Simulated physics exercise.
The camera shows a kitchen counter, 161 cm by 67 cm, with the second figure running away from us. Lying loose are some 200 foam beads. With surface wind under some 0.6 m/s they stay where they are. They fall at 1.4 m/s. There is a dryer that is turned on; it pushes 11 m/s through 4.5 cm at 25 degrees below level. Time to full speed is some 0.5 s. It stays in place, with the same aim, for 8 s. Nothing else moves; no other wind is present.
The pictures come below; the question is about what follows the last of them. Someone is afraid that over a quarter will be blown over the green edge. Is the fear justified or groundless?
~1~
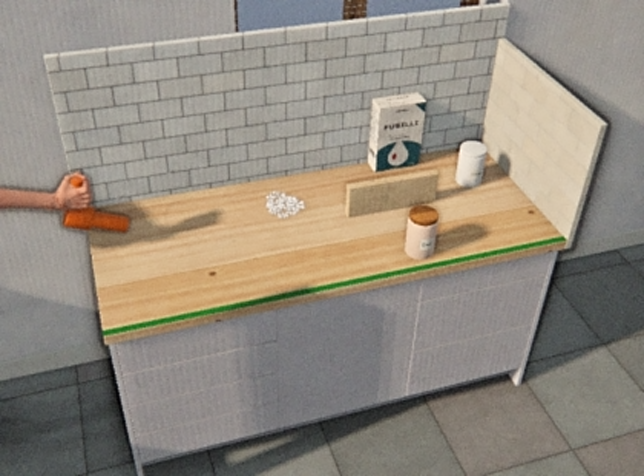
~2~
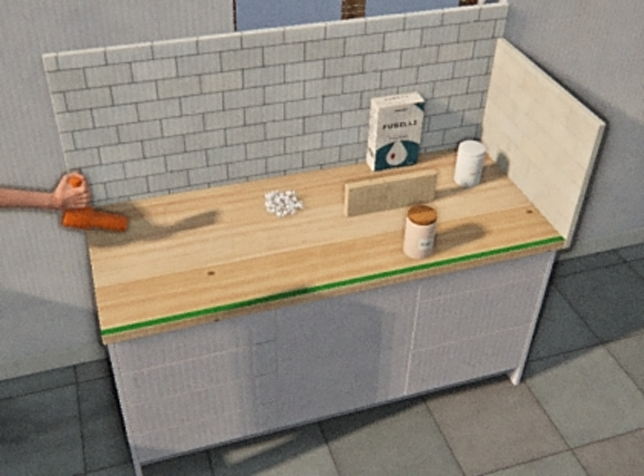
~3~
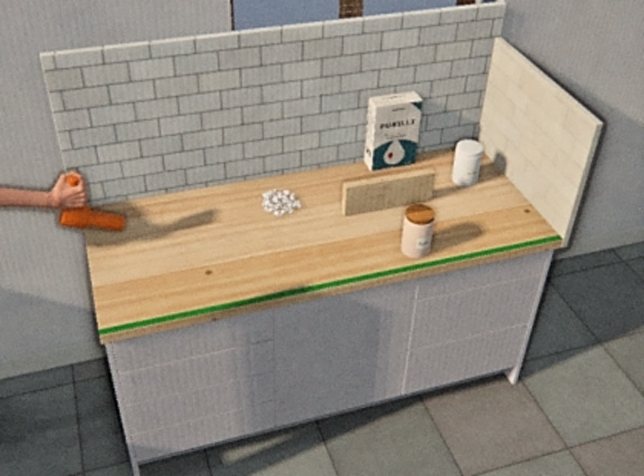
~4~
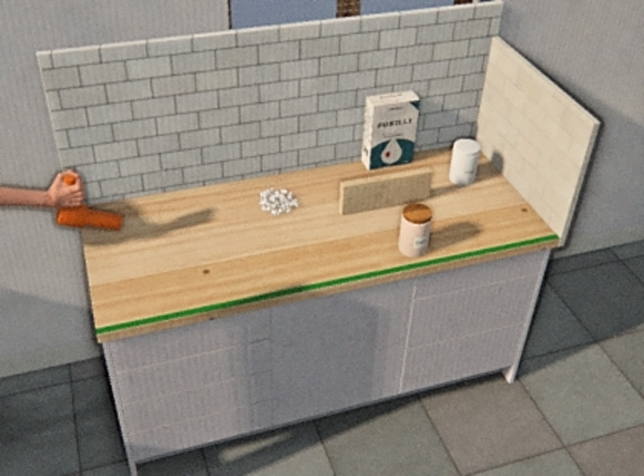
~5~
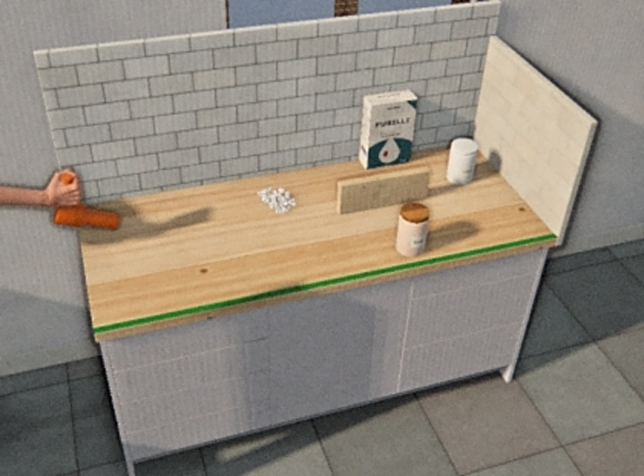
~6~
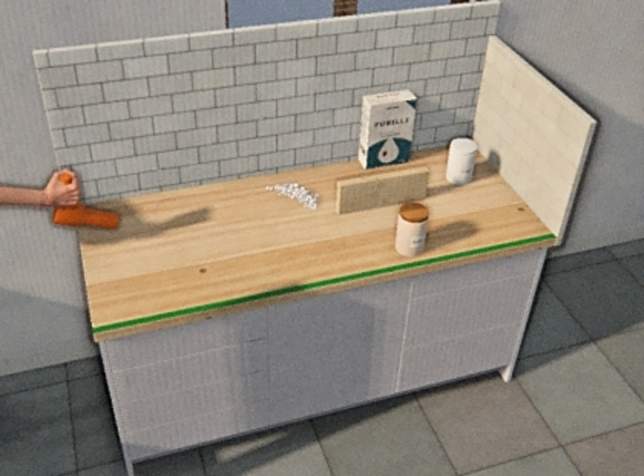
That edge takes no more than a quarter.
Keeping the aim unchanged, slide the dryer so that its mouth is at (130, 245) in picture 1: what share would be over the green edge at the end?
Some 0 %.
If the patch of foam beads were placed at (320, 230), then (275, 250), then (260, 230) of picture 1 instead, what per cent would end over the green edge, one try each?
It goes 60 %, then 90 %, then 40 %.
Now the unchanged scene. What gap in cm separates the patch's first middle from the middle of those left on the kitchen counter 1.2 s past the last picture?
It works out to close to 90 cm.
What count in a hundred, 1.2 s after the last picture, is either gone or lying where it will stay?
Near 4 %.
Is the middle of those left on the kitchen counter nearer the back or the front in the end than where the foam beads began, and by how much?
It drifts toward the rear side, close to 15 cm in all.
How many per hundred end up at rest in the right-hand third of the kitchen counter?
Something close to 100 % ends up there.
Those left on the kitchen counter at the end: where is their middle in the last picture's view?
Their middle sits at about (457, 146) in the last picture.
Then, 1.2 s after the last picture the count stands so, 0 % are over the green edge; the middle of those still in play is near (471, 146).
Then, 2.1 s after the last picture the count stands so, 0 % are over the green edge; the middle of those still in play is near (471, 146).
Then, 4.0 s after the last picture the count stands so, 0 % are over the green edge; the middle of those still in play is near (461, 145).
Then, 7.6 s after the last picture, at the end, 0 % are over the green edge; the middle of those still in play is near (457, 146).
